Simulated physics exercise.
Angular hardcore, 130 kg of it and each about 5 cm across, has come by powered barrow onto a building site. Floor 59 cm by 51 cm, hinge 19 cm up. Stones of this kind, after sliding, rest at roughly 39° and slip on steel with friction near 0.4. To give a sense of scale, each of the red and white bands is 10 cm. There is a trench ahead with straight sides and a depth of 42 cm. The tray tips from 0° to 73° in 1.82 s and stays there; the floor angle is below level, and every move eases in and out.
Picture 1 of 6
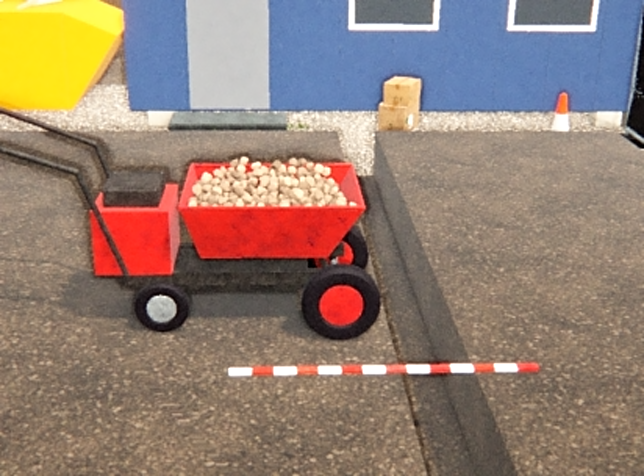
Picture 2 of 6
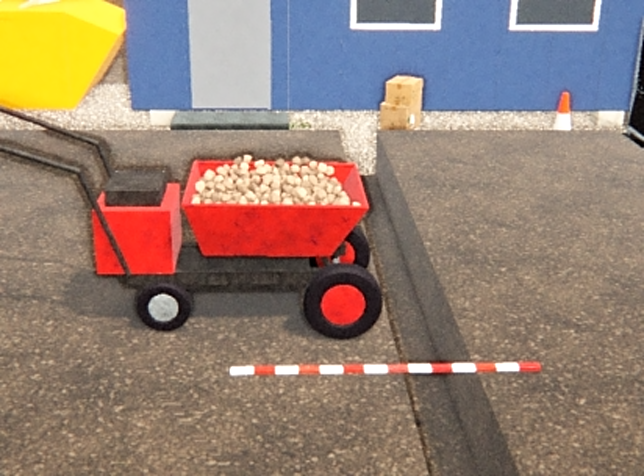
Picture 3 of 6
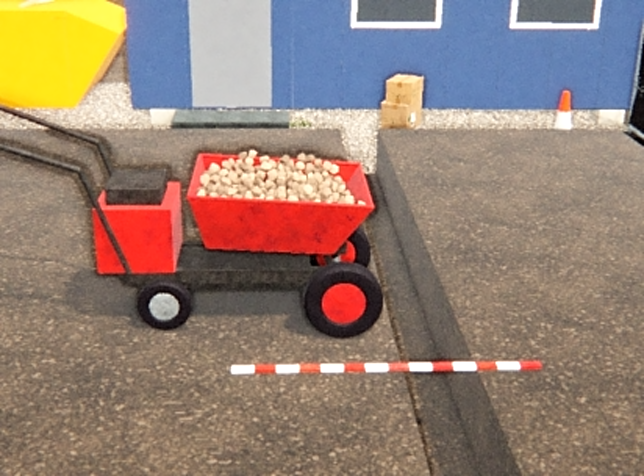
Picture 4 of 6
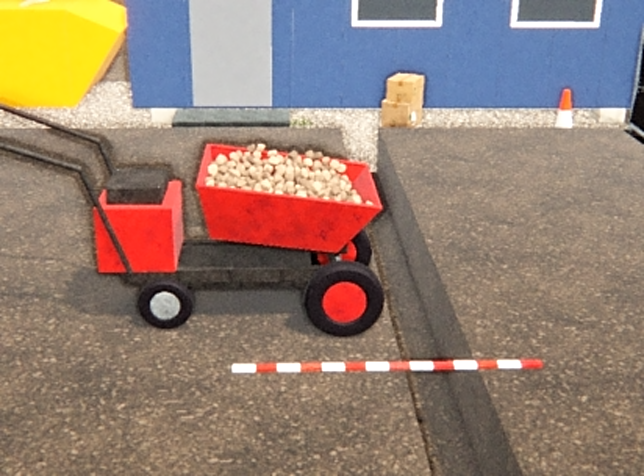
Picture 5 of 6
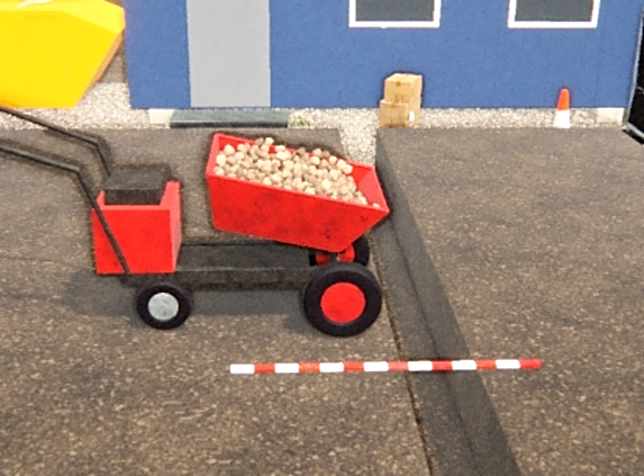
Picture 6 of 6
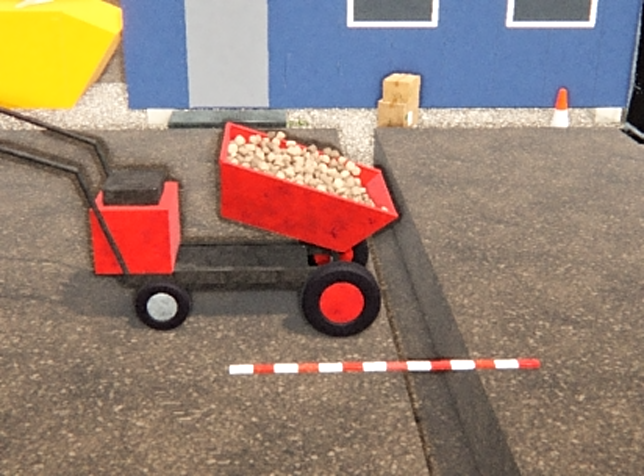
The red barrow's tray, loaded with pale stones, gradually tilts down toward the right.
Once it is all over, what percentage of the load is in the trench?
Roughly 37 percent of the load is in the trench.
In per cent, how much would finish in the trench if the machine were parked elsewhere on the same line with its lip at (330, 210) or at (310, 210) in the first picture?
70 and 80 %.
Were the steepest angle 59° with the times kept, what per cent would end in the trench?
Some 10% would finish there.
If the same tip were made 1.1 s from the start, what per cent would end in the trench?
Roughly 30% would finish there.
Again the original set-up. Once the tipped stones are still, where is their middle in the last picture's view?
Roughly at pixel (458, 302).
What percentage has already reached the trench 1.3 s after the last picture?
Close to 5 per cent at that time.
Then, 0.8 s after the last picture the floor is at 61°, 99 % in the tray, 1 % in the trench; the foremost stones are at (456, 271).
Then, 1.3 s after the last picture the floor is at 73°, 69 % in the tray, 5 % in the trench, 26 % past the trench; the foremost stones are at (523, 292).
Then, 1.7 s after the last picture the floor is at 73°, 47 % in the tray, 12 % in the trench, 42 % past the trench; the foremost stones are at (562, 292).
Then, 3.6 s after the last picture the floor is at 73°, 22 % in the tray, 37 % in the trench, 41 % past the trench; the foremost stones are at (576, 293).
